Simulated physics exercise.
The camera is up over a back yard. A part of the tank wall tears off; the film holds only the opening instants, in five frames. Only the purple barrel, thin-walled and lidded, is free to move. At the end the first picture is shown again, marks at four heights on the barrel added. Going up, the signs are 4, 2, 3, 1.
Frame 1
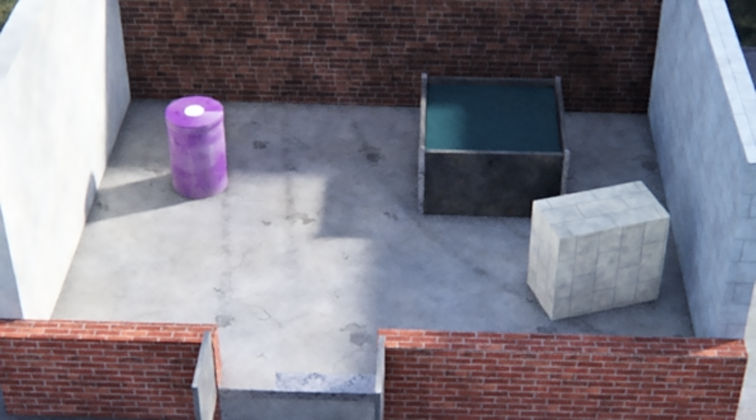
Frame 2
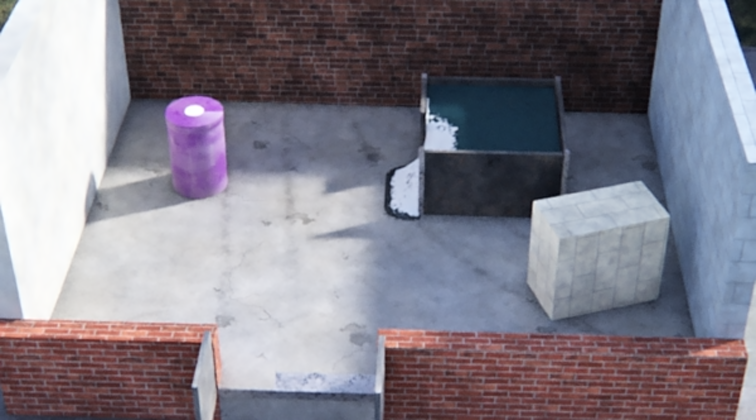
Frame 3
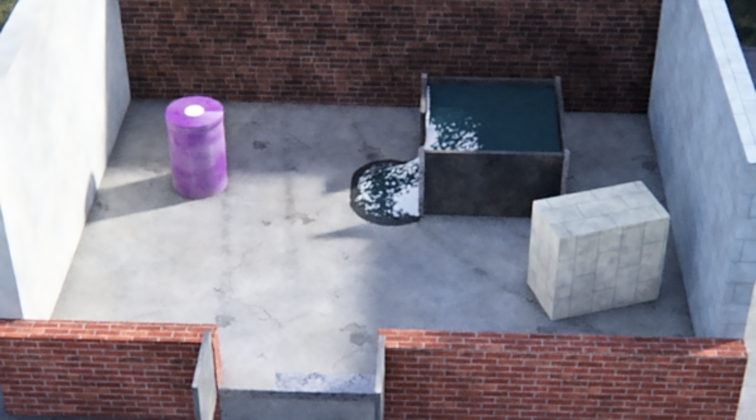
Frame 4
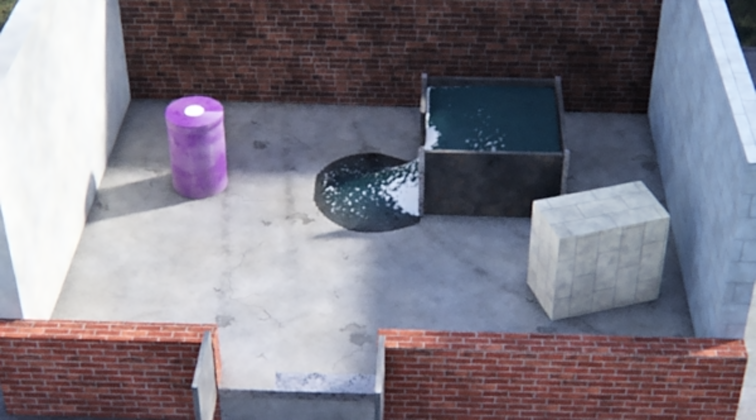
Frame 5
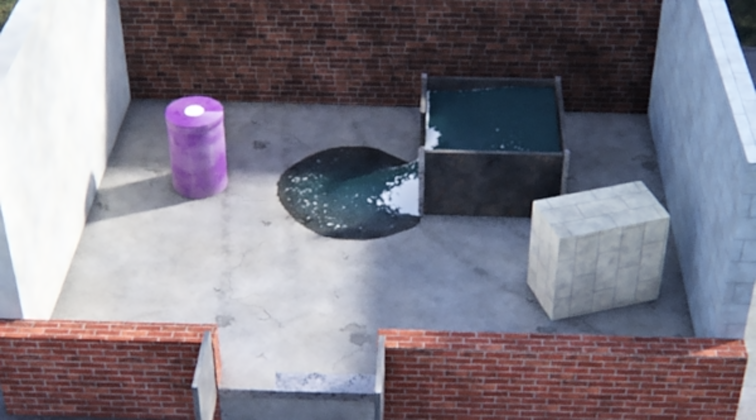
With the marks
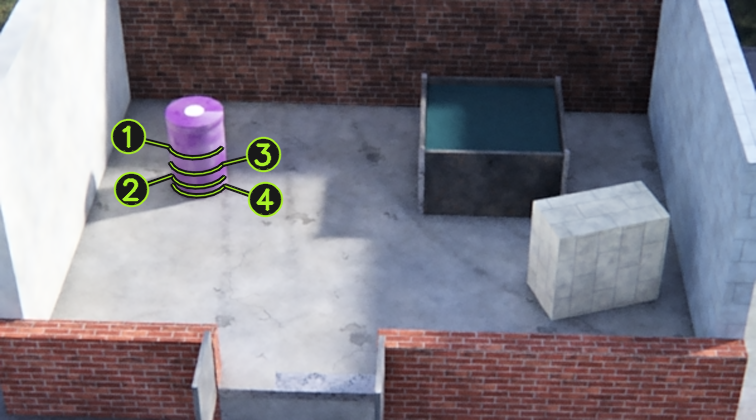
Dark water pours from the left side of a full, dark-walled tank in a walled yard, foaming white where it lands on the concrete. It spreads leftward in a widening rounded pool toward the purple barrel, which stays upright and still, with dry ground between them, while the pale block also stays put.
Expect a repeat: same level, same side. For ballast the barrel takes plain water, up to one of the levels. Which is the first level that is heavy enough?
Choose 3.
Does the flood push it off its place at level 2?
Yes.
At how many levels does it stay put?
Two of them.
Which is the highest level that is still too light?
2.
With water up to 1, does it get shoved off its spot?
No.
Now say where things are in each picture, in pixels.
Lid of the purple barrel at (193, 111); tank full, its middle at (492, 120); open gate at (298, 331).
Water covers 1 % of the ground and is seen nearest the barrel at (398, 180).
Water covers 3 % of the ground and is seen nearest the barrel at (361, 181).
Water covers 5 % of the ground and is seen nearest the barrel at (324, 180).
Lid of the purple barrel at (193, 111); water covers 8 % of the ground and is seen nearest the barrel at (288, 179).
On the marked copy, 1 at (192, 157); 2 at (195, 187); 3 at (193, 174); 4 at (196, 195); from the bottom up 4, 2, 3, 1.
Choosing 1, it does not move.
Choosing 2, it is pushed about its own width away.
Choosing 3, it does not move.
Choosing 4, it is pushed about 4 times its own width away.
